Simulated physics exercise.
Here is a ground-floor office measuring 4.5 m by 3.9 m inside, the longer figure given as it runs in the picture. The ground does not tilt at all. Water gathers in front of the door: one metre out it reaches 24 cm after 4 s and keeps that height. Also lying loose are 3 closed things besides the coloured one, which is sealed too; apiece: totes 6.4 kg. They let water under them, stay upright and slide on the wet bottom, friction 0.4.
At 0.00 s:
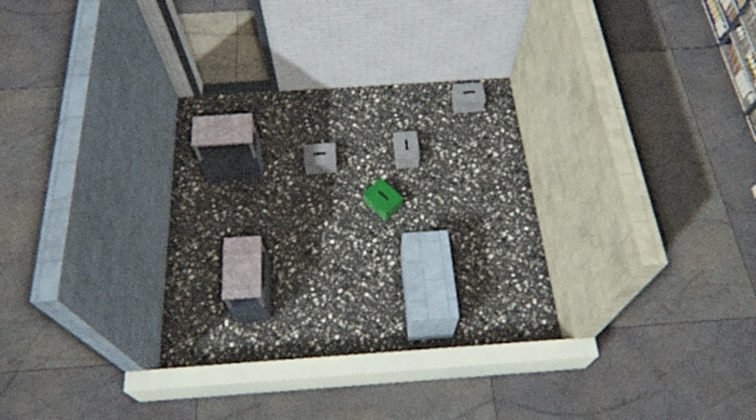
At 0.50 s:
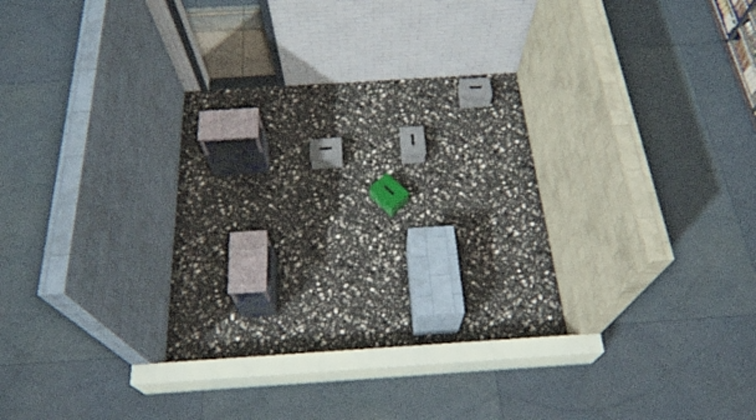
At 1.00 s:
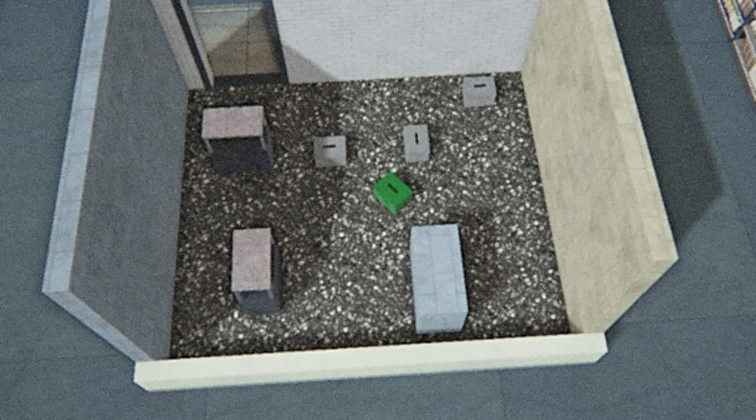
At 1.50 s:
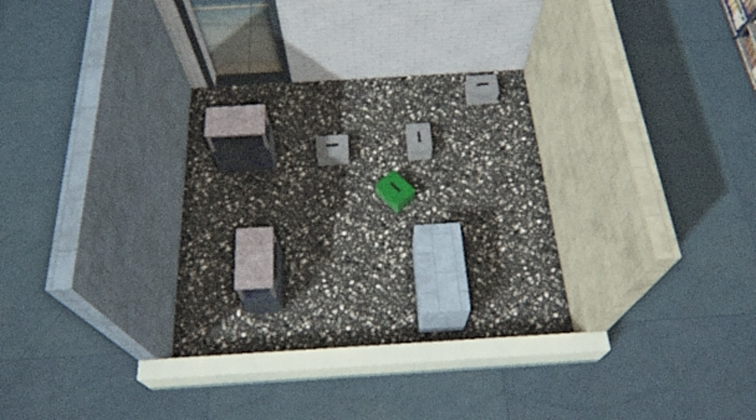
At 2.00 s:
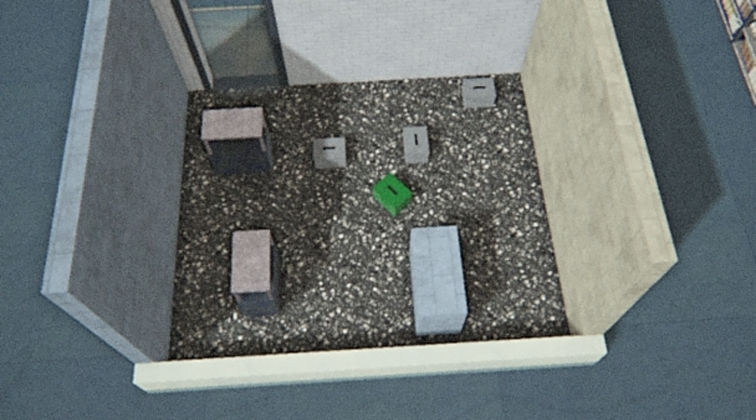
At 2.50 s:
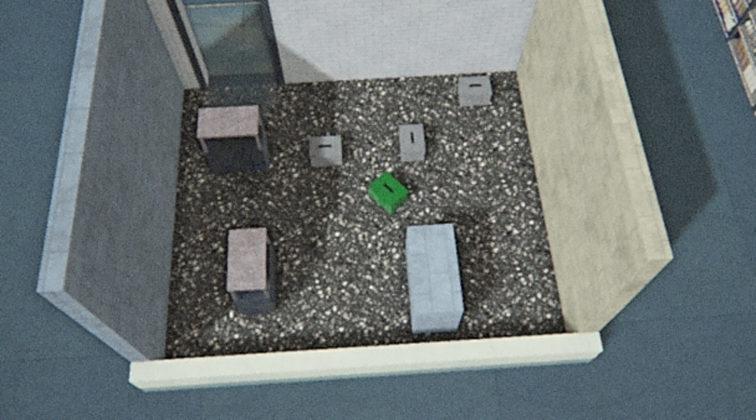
A green box sat still on the speckled floor of a roofless room, with three small grey boxes and some larger blocks, while the ground outside turned bluish and then the doorway did too.
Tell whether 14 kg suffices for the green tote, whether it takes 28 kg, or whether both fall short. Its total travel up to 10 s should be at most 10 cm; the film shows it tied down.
14 kg suffices.
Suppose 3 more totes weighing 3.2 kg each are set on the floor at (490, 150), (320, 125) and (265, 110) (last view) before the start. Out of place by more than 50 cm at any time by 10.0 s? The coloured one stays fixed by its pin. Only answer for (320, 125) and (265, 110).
Well, beyond half a metre and then beyond half a metre.
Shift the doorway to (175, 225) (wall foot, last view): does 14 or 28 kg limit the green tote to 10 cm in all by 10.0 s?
Then only the bigger mass works.
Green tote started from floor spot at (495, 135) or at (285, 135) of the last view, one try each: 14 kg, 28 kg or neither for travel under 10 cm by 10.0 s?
In order: Even the lighter mass works; both fall short.
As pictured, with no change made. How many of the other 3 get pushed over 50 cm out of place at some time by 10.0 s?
That adds up to 2.
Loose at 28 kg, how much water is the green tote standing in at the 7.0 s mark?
Something like 2 centimetres.
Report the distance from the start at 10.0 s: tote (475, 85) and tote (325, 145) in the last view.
In turn: 50 cm, 60 cm.
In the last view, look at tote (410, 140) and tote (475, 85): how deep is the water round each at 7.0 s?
Depth approx. 3 cm / 3 cm.
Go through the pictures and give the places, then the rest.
The first frame shows the green tote at (383, 196), on the bottom; 0.0 m2 under water; 0 of 4 have shifted.
The second frame shows the green tote at (389, 191) rests on the ground; water covers 0.0 m2; 0 of 4 have shifted.
The third frame shows the green tote at (393, 189) rests on the ground; water covers 0.0 m2; 0 of 4 have shifted.
The fourth frame shows the green tote at (395, 187), on the bottom; 0.0 m2 under water; 0 of 4 have shifted.
The fifth frame shows the green tote at (392, 190) rests on the ground; water covers 0.1 m2; 0 of 4 have shifted.
The sixth frame shows the green tote at (389, 188), on the bottom; water covers 0.6 m2; 0 of 4 have shifted.
After 3.5 s the green tote would be 0 cm from its start with 14 kg and 0 cm from its start with 28 kg; 0 cm of water round it then.
After 4.5 s the green tote would be 0 cm from its start with 14 kg and 0 cm from its start with 28 kg; 0 cm of water round it then.
After 7.0 s the green tote would be 1 cm from its start with 14 kg and 0 cm from its start with 28 kg; 2 cm of water round it then.
After 10.0 s the green tote would be 1 cm from its start with 14 kg and 0 cm from its start with 28 kg; 4 cm of water round it then.
